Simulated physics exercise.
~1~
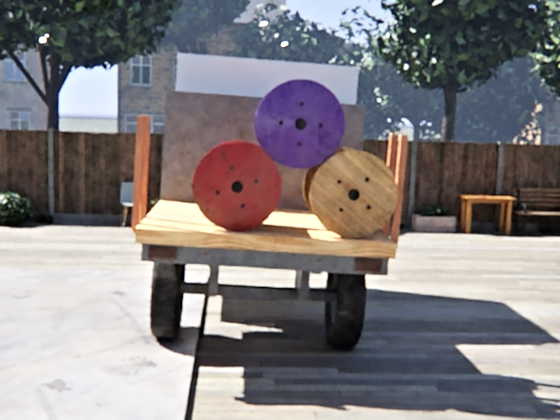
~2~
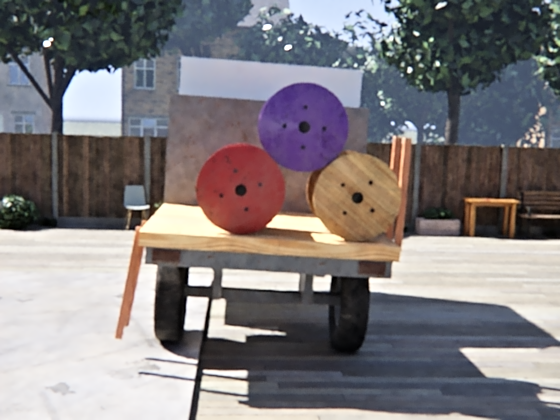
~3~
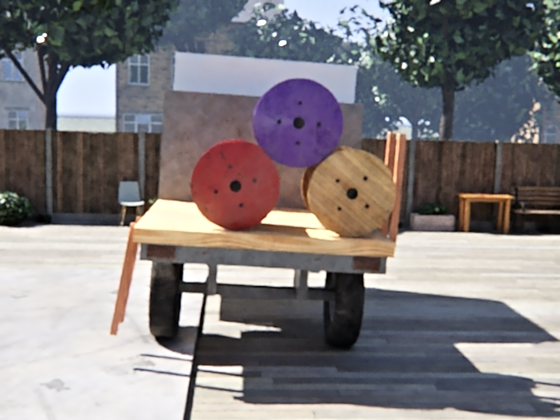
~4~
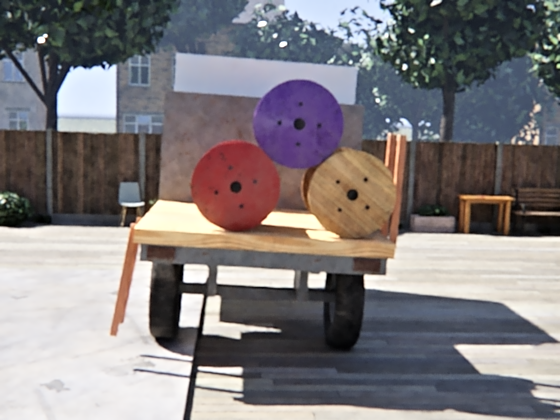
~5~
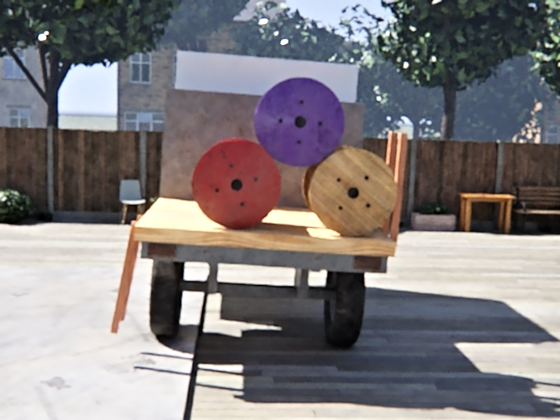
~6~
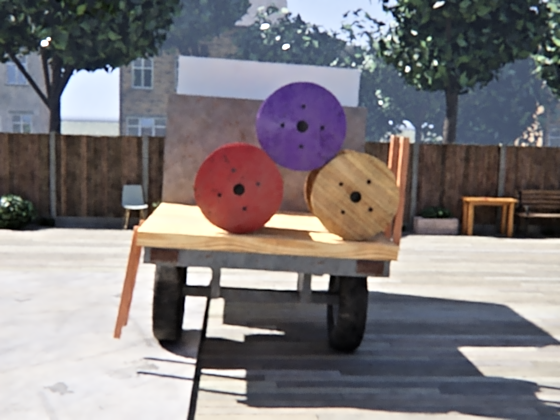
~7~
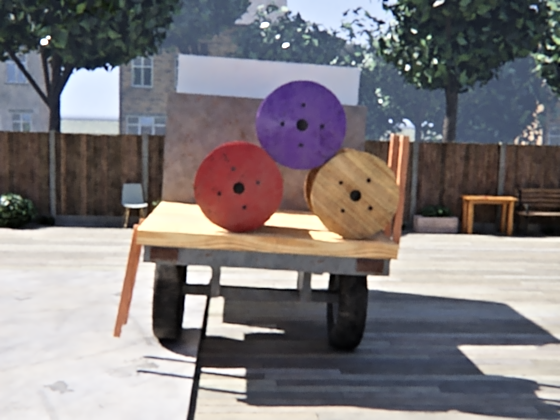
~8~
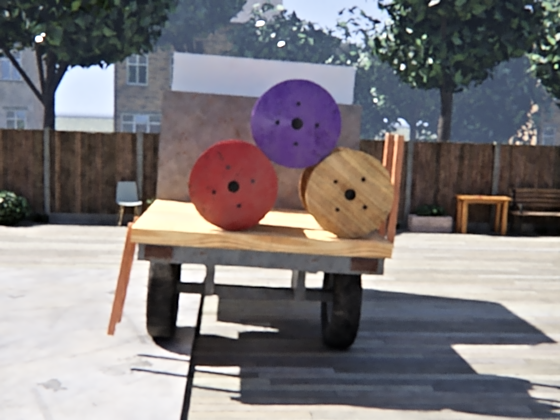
Flatbed trailer dropping its left side posts outward while the red, purple and wooden reels stacked on it stay in place.
